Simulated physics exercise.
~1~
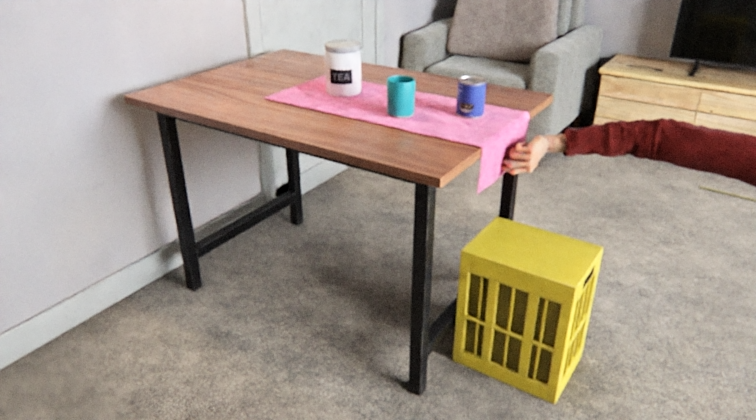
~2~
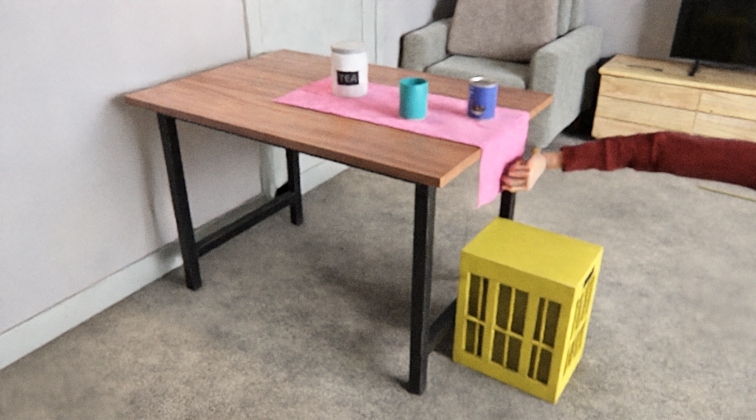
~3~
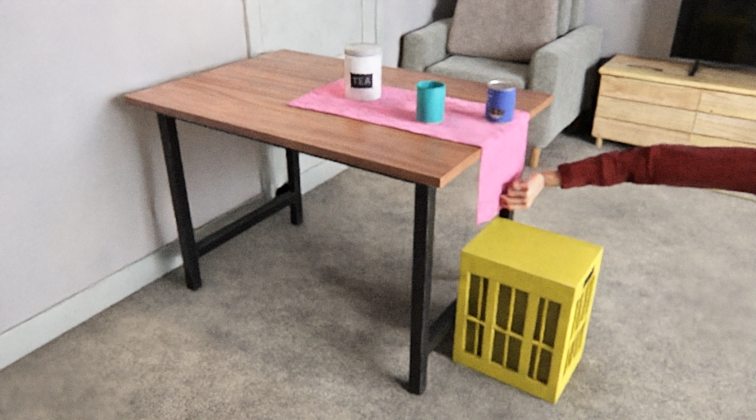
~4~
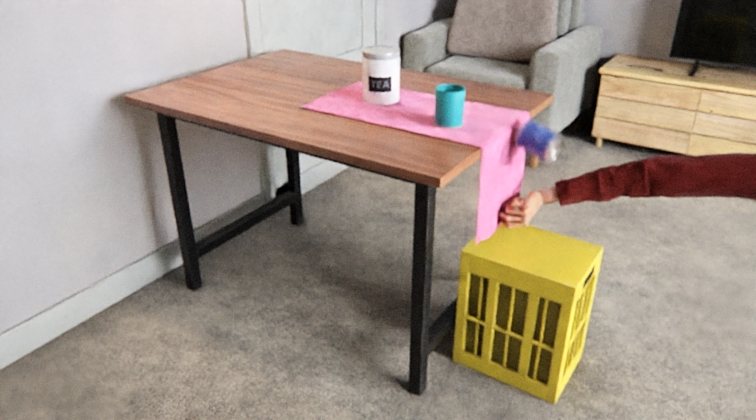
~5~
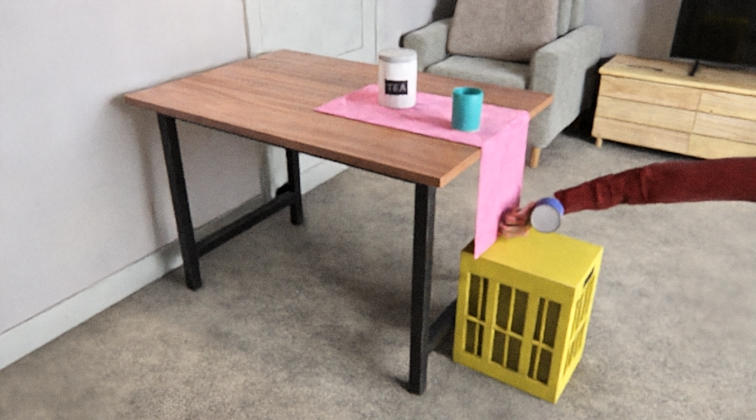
A hand pulling a pink cloth down toward a yellow crate, tipping a blue tin off the table while mug and canister stay upright.
